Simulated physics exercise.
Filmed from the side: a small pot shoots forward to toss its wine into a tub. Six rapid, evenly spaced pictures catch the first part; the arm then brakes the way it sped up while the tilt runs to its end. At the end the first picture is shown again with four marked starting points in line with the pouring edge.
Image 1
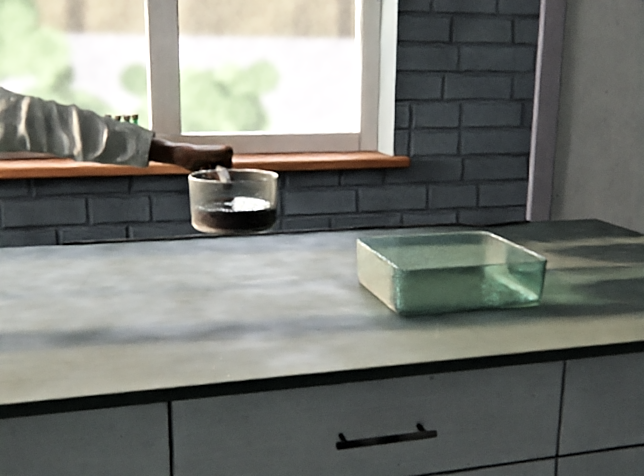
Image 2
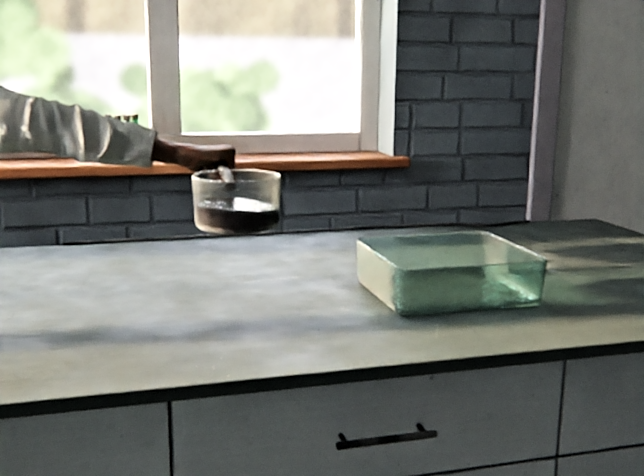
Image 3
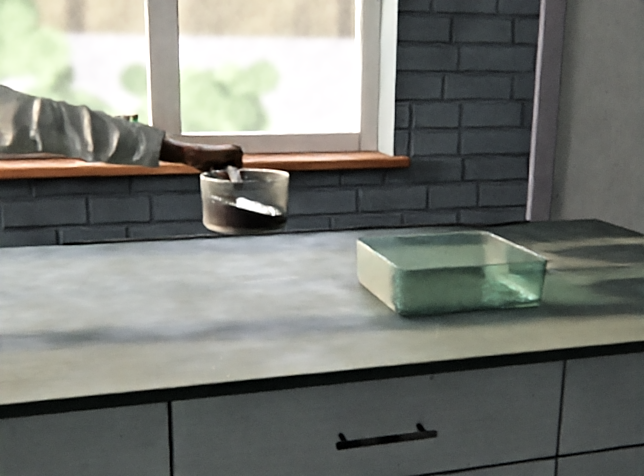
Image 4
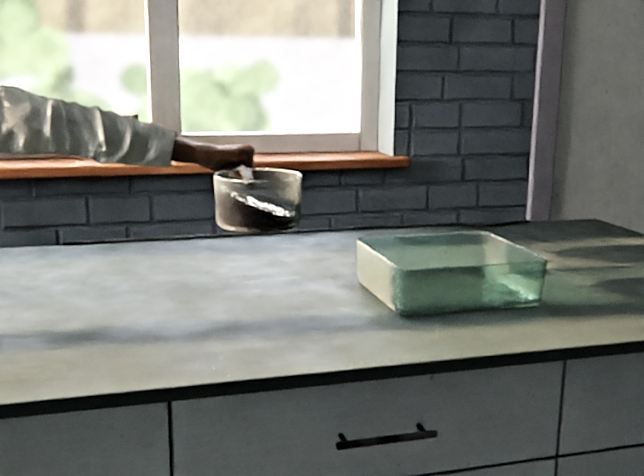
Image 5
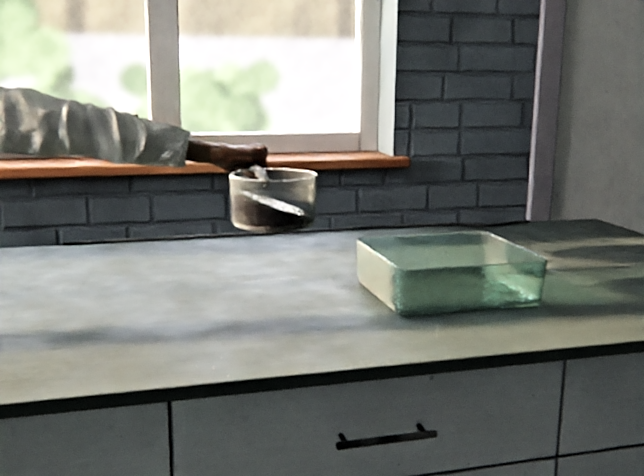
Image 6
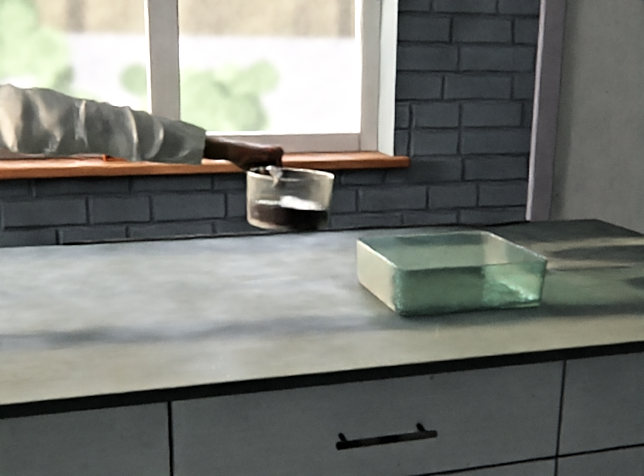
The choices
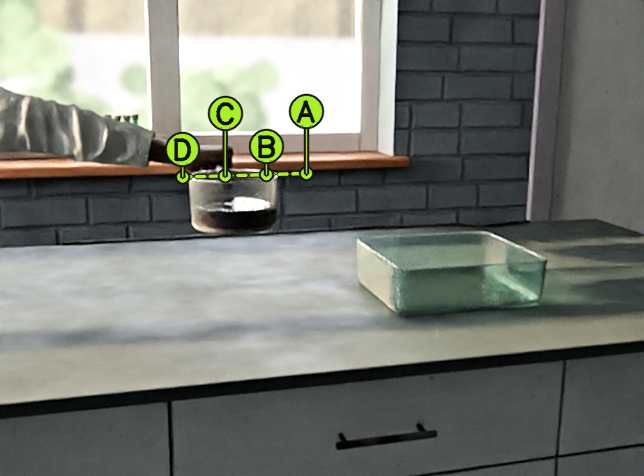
An arm moves a small clear pot of dark liquid rightward above a gray counter.
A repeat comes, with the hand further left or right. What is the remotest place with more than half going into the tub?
I would pick spot A.
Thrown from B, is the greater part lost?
Yes.
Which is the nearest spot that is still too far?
The answer is B.
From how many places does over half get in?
One of them.
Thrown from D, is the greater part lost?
Yes, it does.
On the marked copy, A at (306, 173); B at (266, 174); C at (225, 175); D at (182, 177).
With A, about 93 % lands in the tub, 4 % falls short and 3 % goes beside or beyond.
With B, about 25 % lands in the tub, 72 % falls short.
With C, about 0 % lands in the tub, 100 % falls short.
With D, about 0 % lands in the tub, 100 % falls short.
